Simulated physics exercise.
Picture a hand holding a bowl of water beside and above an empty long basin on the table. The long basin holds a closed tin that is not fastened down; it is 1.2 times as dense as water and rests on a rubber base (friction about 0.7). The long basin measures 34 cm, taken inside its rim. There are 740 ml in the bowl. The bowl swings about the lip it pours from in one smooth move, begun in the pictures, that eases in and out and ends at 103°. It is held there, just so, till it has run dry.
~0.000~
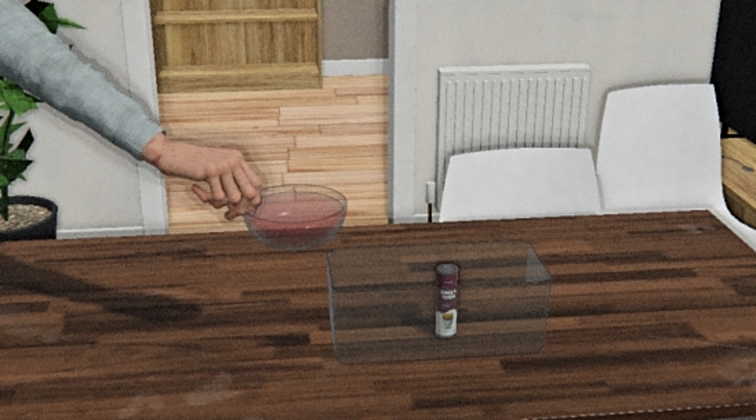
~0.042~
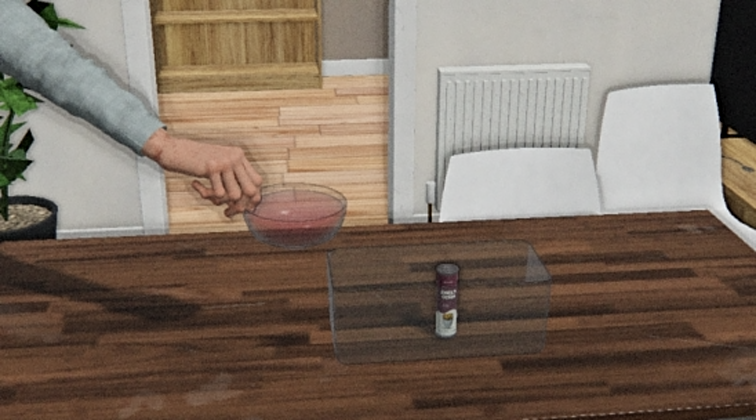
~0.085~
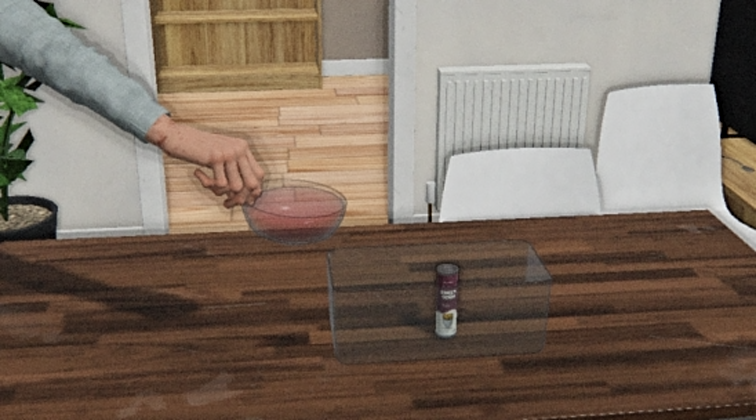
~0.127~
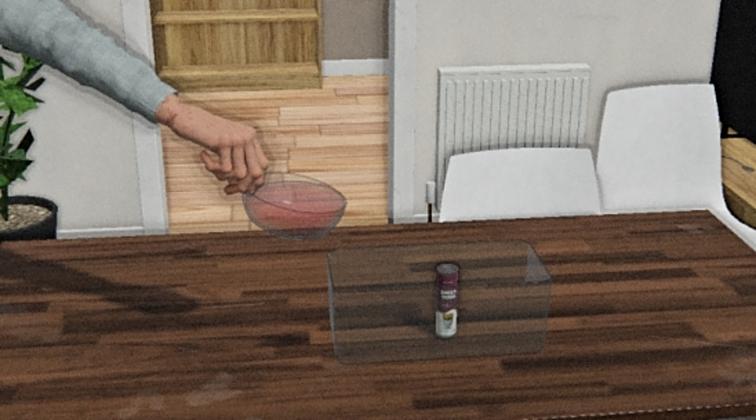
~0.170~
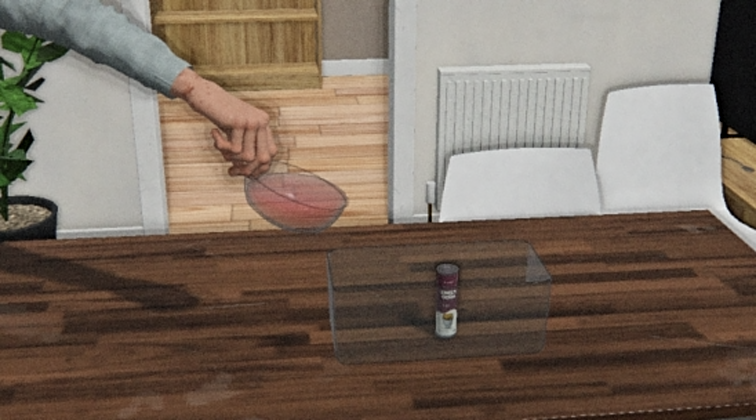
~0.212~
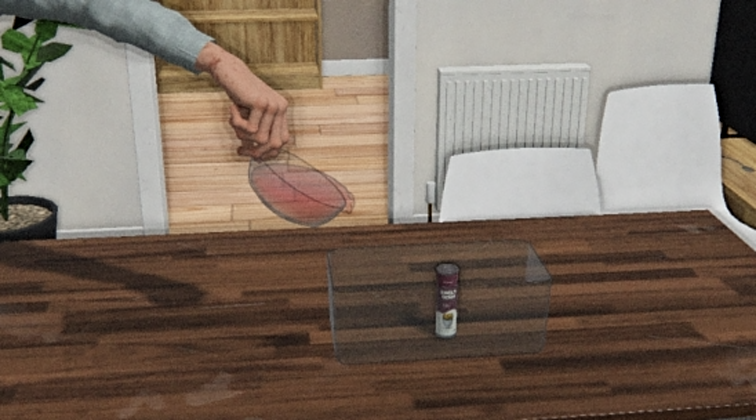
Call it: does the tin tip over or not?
It tips over.
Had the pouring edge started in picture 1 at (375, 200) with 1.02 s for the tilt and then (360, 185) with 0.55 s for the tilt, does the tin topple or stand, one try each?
Trial 1 - tin stays standing; trial 2 - tin stays standing.
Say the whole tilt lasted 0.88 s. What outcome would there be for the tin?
Result: Tin upright.
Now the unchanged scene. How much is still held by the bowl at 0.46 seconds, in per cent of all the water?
Around 16 percent.
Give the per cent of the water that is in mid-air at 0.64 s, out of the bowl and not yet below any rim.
Estimated airborne part: Roughly 4 per cent.
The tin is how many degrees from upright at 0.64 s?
Looks like some 0 degrees from vertical upright.
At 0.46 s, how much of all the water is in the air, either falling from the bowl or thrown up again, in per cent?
68 %.
Then, 0.46 s in, the tilt is 98° and 15 per cent is still to pour; the tin stands where it began.
Then, 0.64 s in, the tilt is 103° and 0 per cent is still to pour; the tin stands 2 cm from where it began.
Then, 0.83 s in, the tilt is 103° and 0 per cent is still to pour; the tin leans 17°.
Then, 1.04 s in, the tilt is 103° and 0 per cent is still to pour; the tin leans 17°.
Finally, the tin lies on its side.
